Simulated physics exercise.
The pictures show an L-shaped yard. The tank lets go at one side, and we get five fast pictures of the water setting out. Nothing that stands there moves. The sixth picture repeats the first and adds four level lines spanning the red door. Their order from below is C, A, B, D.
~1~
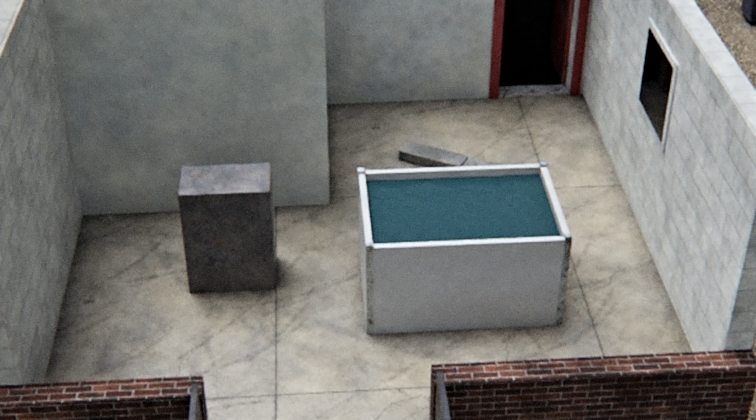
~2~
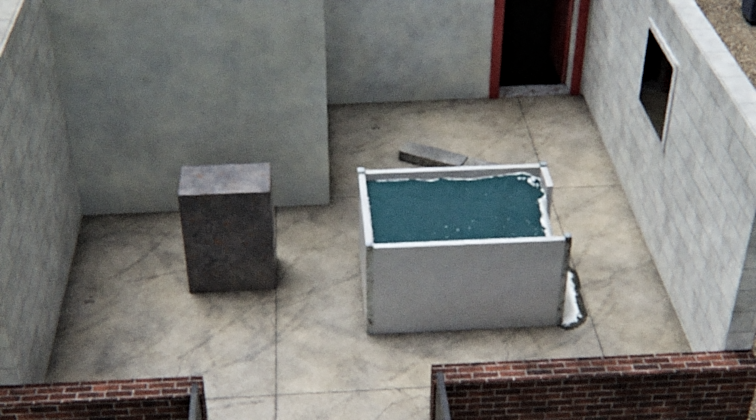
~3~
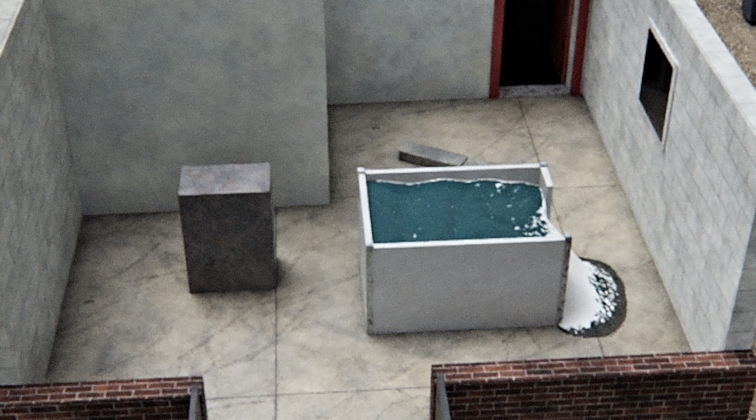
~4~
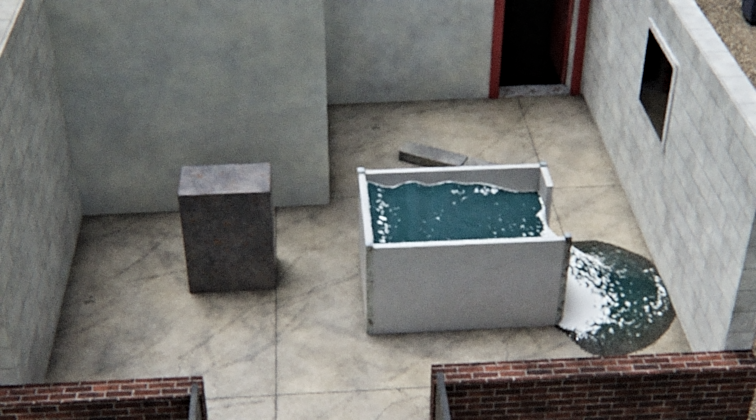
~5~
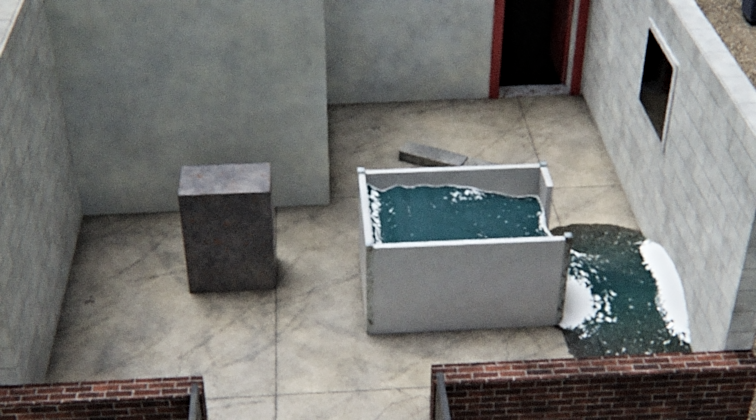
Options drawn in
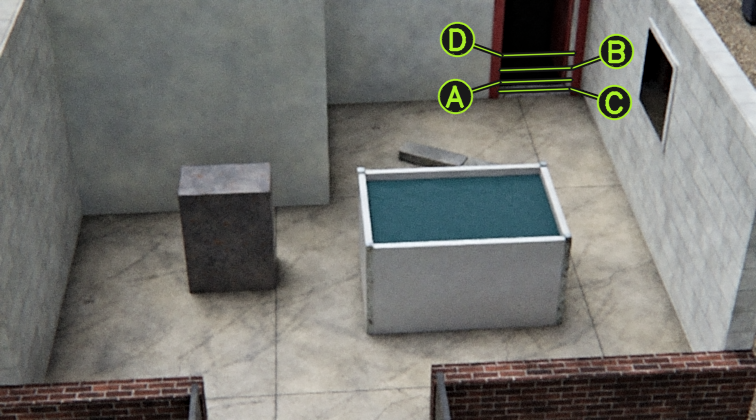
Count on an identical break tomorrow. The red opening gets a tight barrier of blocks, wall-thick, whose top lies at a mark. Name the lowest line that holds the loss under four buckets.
The answer is height A.
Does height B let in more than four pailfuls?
No, that is safe.
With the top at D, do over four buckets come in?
No.
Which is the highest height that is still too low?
Here it is height C.
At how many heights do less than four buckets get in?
Three.
In lime, A at (535, 81); B at (536, 69); C at (534, 90); D at (537, 54); from the bottom up C, A, B, D.
With A, a splash gets over, under a bucket.
With B, nothing gets over.
With C, about 11 bucketfuls get in.
With D, nothing gets over.
